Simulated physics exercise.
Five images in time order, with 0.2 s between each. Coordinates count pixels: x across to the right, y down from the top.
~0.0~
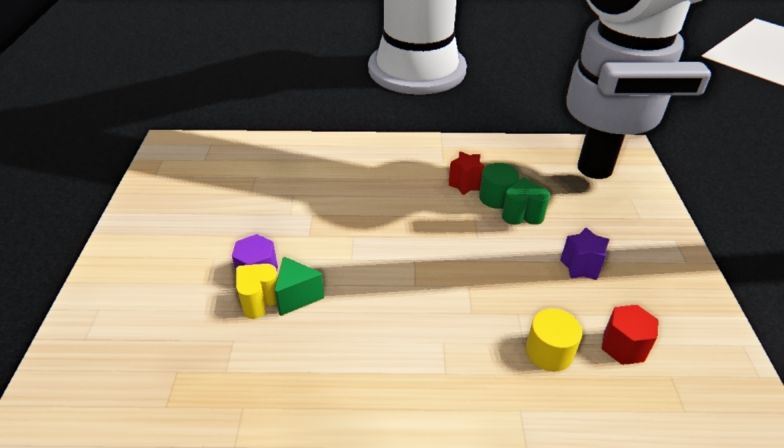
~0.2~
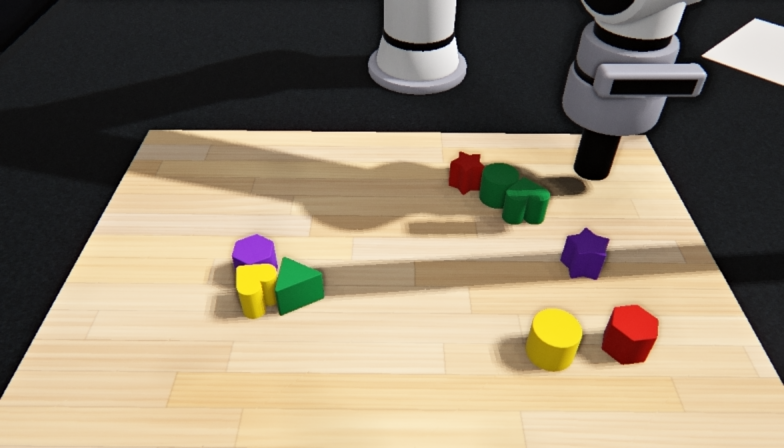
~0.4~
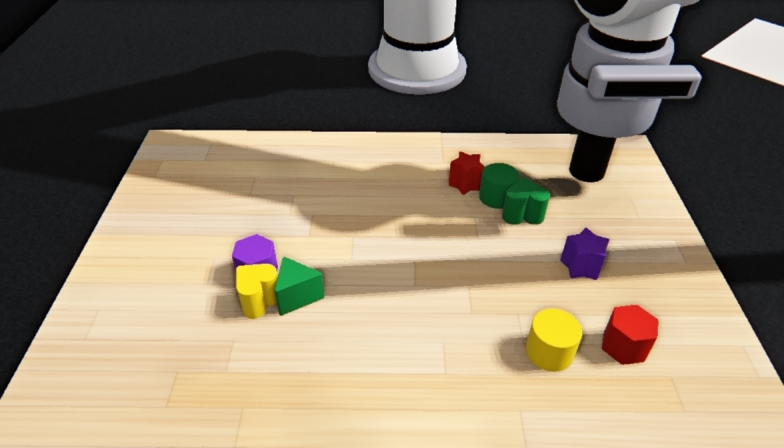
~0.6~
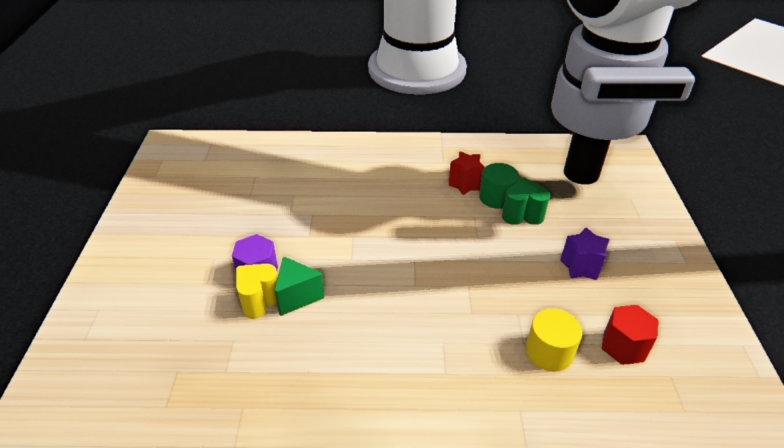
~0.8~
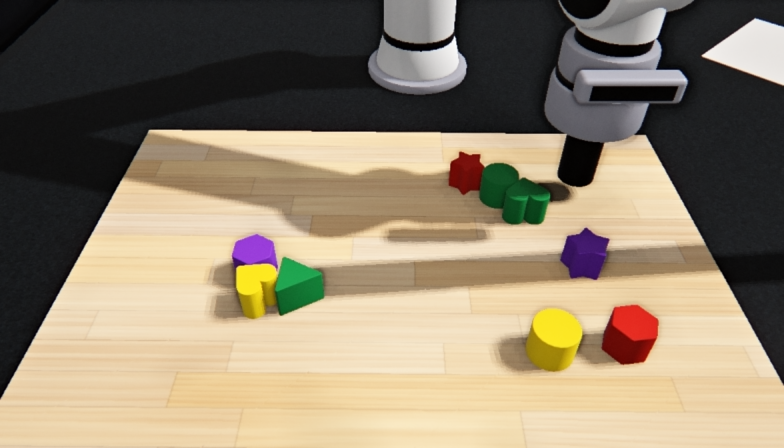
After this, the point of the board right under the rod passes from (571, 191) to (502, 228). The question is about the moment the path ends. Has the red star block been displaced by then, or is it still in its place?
Not moved.
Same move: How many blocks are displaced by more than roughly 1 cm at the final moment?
This push will displace one block.
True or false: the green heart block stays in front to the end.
The claim holds.
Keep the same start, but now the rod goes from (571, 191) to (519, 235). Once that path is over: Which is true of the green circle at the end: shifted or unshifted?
It gets no push and keeps its place.
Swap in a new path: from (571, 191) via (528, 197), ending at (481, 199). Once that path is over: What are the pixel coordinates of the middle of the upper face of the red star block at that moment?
Put as a pixel place, it's (444, 156).
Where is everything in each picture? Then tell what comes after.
In the first frame, tip of the rod (595, 169), middles of tops, red star block (468, 160), green heart block (528, 190).
In the second frame, rod (591, 170), nothing pushed.
In the third frame, rod (587, 172), nothing pushed.
In the fourth frame, rod (581, 174), nothing pushed.
In the fifth frame, rod (575, 177), red star block (468, 160), green heart block (528, 190).
On the path given first. One third of the way, rod (552, 188); nothing pushed yet.
Two thirds of the way, rod (528, 200); green heart block (502, 202), turned 15° clockwise.
At the end, rod (504, 213); red star block unmoved; green heart block (476, 215), turned 20° clockwise.
